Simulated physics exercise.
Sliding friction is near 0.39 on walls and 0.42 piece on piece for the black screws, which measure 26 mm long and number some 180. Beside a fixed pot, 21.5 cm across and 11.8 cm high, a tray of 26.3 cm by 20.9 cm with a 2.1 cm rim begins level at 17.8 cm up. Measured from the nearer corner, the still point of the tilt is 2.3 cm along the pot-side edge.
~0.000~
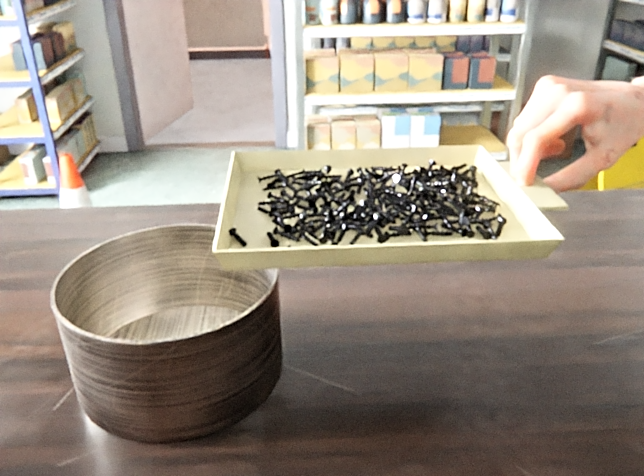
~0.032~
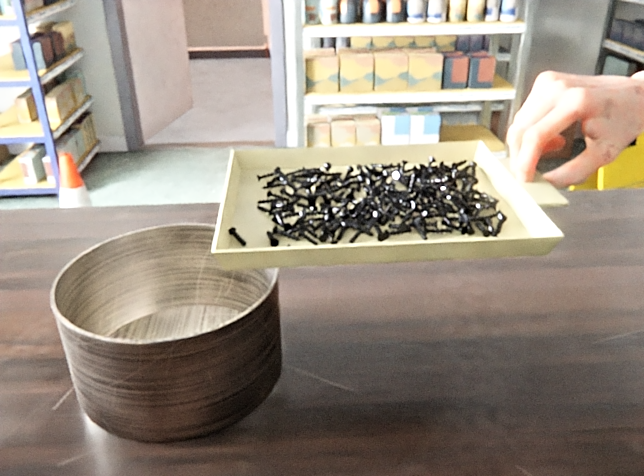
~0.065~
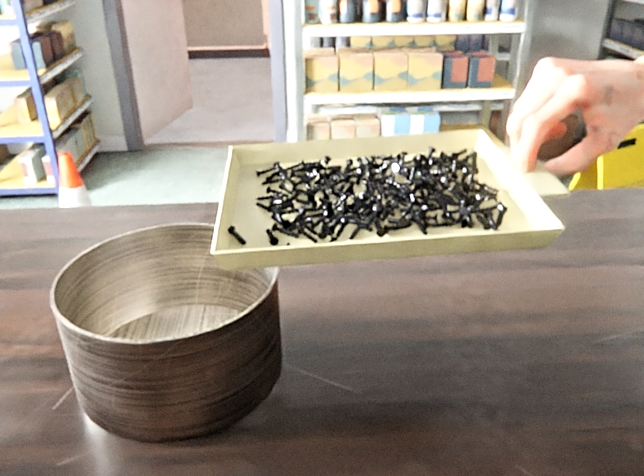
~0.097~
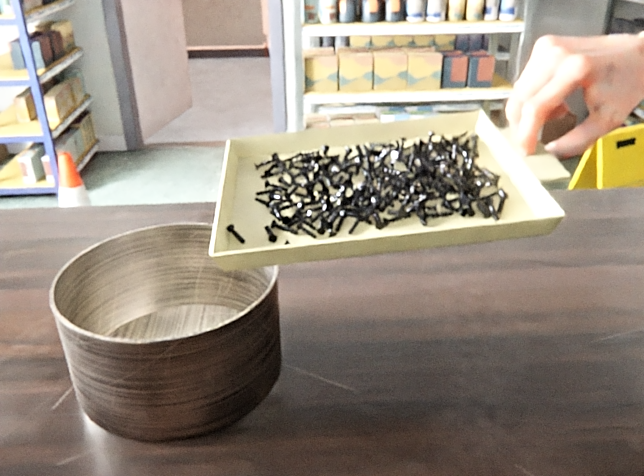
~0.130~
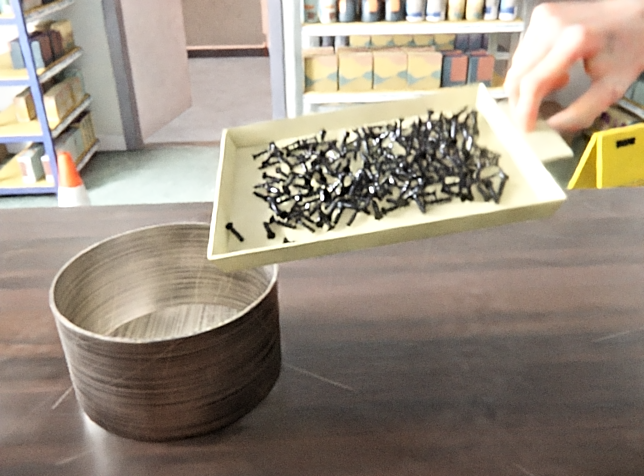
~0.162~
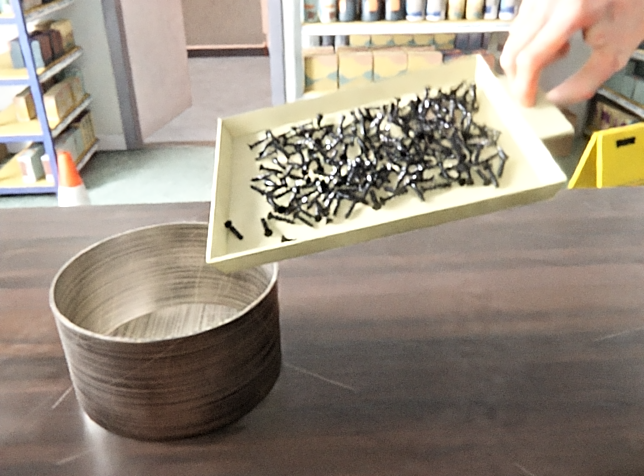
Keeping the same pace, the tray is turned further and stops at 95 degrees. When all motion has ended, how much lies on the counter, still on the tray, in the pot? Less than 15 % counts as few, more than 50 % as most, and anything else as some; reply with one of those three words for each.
Here it is: Counter: Most, tray: Few, pot: Few.
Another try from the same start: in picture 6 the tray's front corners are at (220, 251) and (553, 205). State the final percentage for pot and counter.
Final per cent - pot 0, counter 100.
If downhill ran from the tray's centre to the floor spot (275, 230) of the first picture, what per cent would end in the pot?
Estimate: Near 70 per cent.
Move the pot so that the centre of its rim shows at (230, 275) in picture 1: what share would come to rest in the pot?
Some 5 per cent.
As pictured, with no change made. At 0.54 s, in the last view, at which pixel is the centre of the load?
Load centre, approx.: (215, 244) px.
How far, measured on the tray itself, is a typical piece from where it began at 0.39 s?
About 4 cm.
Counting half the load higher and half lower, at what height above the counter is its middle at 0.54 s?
Around 20 cm up.
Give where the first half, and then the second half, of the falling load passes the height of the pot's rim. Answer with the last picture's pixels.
The first half passes near (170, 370) and the second half near (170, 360).
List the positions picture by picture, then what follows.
The first picture shows tray tilt 0 degrees, front corners at (224, 247) and (551, 235); middle of the pieces at (372, 197); pot at (169, 274).
The second picture shows tray tilt 1 degrees, front corners at (223, 246) and (551, 232); middle of the pieces at (372, 195).
The third picture shows tray tilt 3 degrees, front corners at (222, 247) and (552, 224), lowest corner left front; middle of the pieces at (371, 189).
The fourth picture shows tray tilt 7 degrees, front corners at (220, 249) and (552, 211), lowest corner left front; middle of the pieces at (370, 179).
The fifth picture shows tray tilt 12 degrees, front corners at (219, 251) and (553, 193), lowest corner left front; middle of the pieces at (368, 165).
The sixth picture shows tray tilt 18 degrees, front corners at (217, 253) and (553, 175), lowest corner left front; middle of the pieces at (365, 151); pot at (168, 272). Its pace works out near 175 degrees a second.
After 0.39 s, tilt 58 degrees; the tray holds 100 %, the pot 0 %.
After 0.54 s, tilt 84 degrees; the tray holds 85 %, the pot 0 %.
After 0.81 s, tilt 95 degrees; the tray holds 0 %, the pot 5 %.
At rest (1.8 s), counter 95 %, tray 0 %, pot 5 %.
